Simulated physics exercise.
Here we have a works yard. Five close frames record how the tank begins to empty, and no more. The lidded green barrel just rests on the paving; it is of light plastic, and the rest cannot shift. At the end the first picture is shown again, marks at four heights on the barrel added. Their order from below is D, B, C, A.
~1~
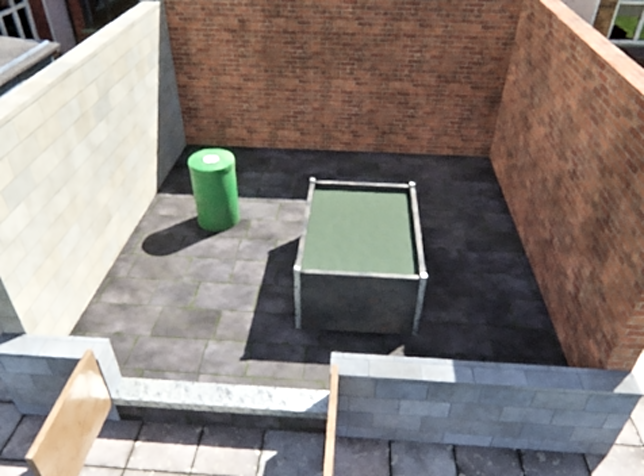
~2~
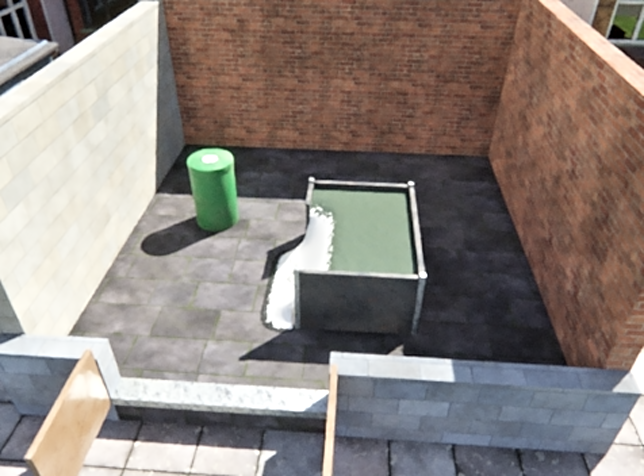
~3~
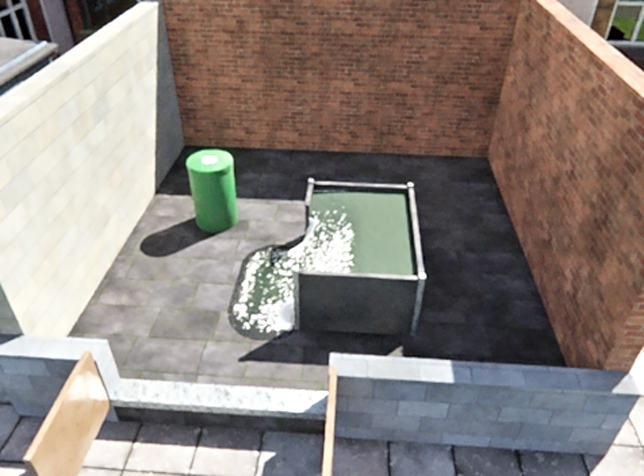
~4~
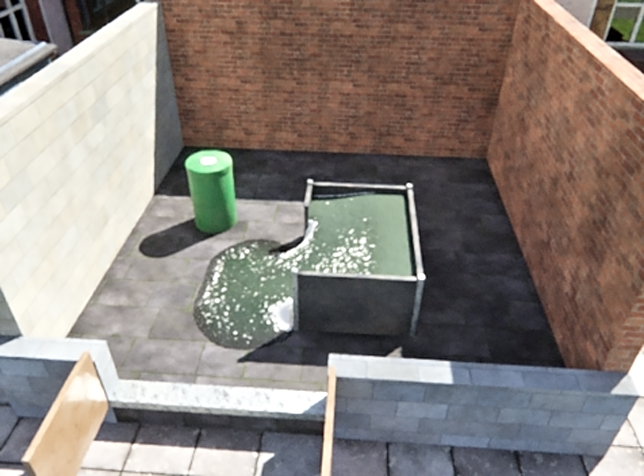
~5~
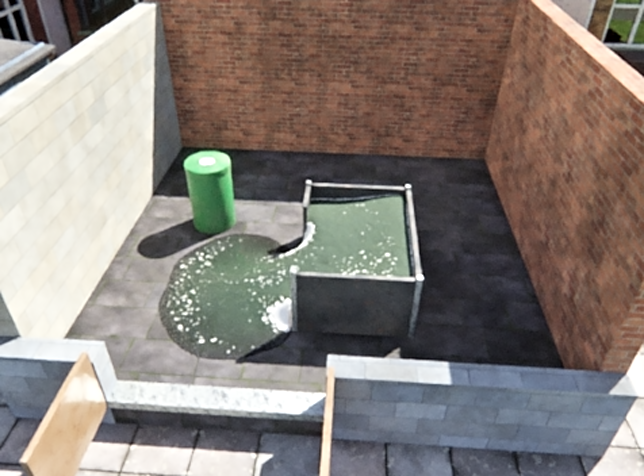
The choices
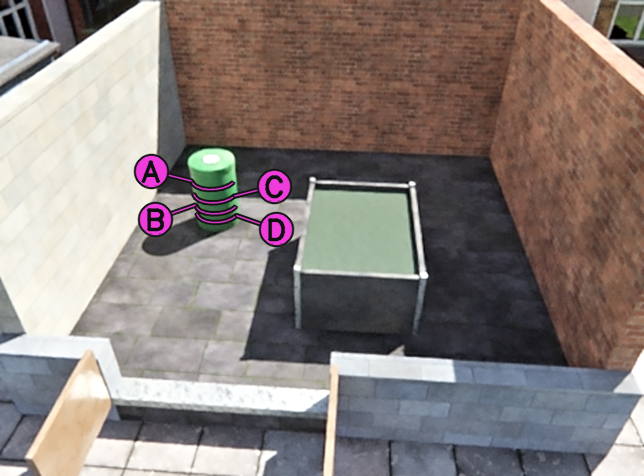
At the start, a full tank of green water stands in a walled yard, with a green barrel to its left. White, foaming water pours from the tank's left side onto the paving, then spreads leftward in a rounded, foam-flecked pool near the barrel, while the tank's level drops slightly.
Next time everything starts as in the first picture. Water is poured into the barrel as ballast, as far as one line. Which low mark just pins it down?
D will do.
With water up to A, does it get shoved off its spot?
No.
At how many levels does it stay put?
All four.
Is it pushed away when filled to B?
No, not at all.
In magenta, A at (208, 189); B at (212, 213); C at (210, 202); D at (213, 222); from the bottom up D, B, C, A.
For line A, it does not move.
For line B, it does not move.
For line C, it does not move.
For line D, it does not move.
